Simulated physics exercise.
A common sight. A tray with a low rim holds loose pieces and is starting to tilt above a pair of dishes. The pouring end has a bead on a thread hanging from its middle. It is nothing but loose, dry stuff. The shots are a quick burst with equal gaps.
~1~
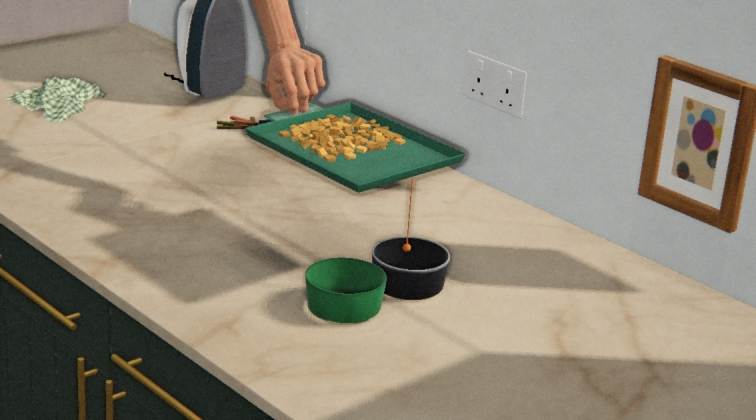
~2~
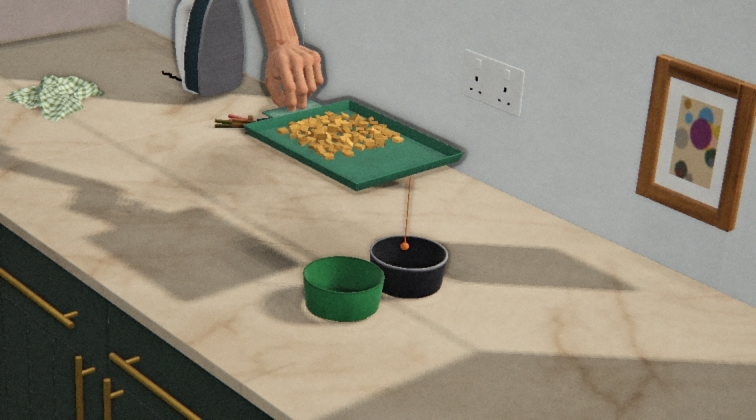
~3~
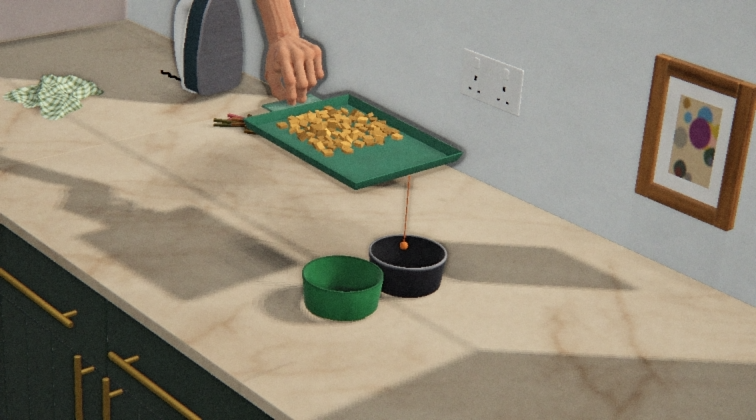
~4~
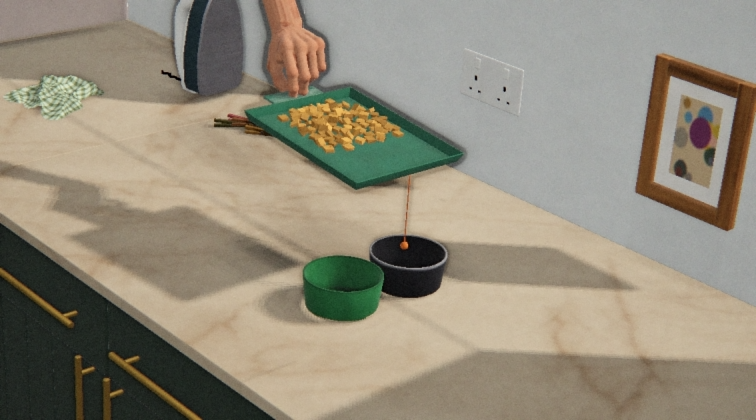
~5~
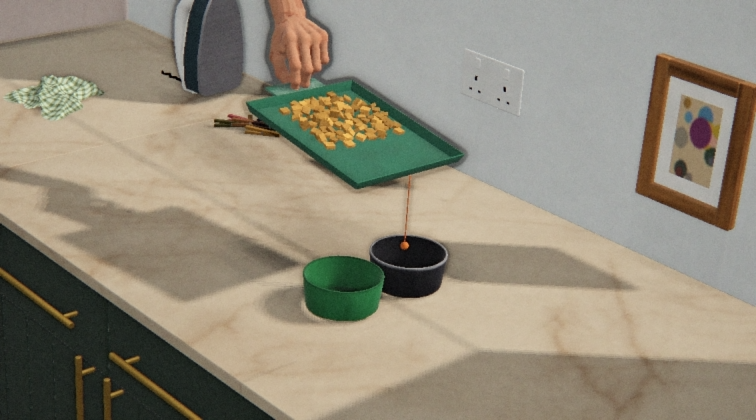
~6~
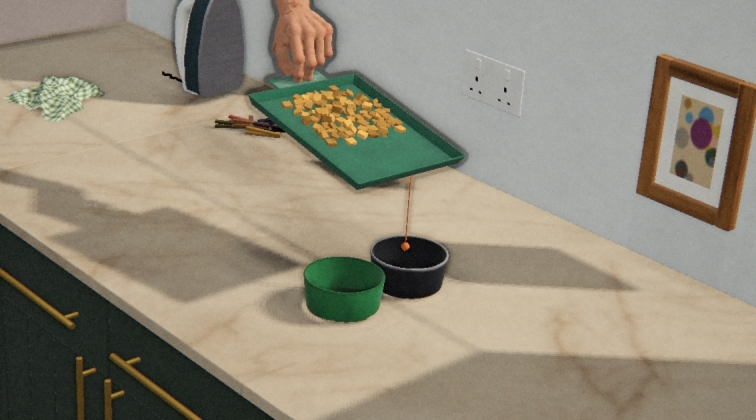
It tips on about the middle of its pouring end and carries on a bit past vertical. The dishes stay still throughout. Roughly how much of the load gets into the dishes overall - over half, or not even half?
Not even half gets in.
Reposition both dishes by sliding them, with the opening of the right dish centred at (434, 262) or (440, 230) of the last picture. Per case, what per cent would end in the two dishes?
Trial 1 about 70 %, trial 2 about 0 %.
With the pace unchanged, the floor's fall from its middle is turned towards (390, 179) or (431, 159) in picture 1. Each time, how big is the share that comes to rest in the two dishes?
The share is 50 per cent in the first and 20 per cent in the second.
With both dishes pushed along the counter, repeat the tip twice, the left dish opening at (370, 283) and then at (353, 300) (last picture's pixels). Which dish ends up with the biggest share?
In turn: The right-side dish; the right-side dish.
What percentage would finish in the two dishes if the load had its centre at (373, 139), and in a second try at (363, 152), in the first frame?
First case: Some 30 %; second case: Some 20 %.
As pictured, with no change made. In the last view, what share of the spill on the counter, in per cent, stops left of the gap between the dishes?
About 0 percent of the spill.
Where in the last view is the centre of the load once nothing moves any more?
The centre settles at about (446, 294).
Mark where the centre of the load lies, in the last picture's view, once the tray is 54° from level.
Near (427, 163).
Soon, tray tipped steeply; most on the tray; a small part outside both; a small part in the air.
A while on, tray tipped right over; about half on the tray; a small part in the right dish; about a quarter outside both; about a quarter in the air.
Towards the end, tray tipped past a quarter turn; about a quarter in the right dish; most outside both.
Finally, tray tipped past a quarter turn; none in the left dish; about a quarter in the right dish; most outside both.
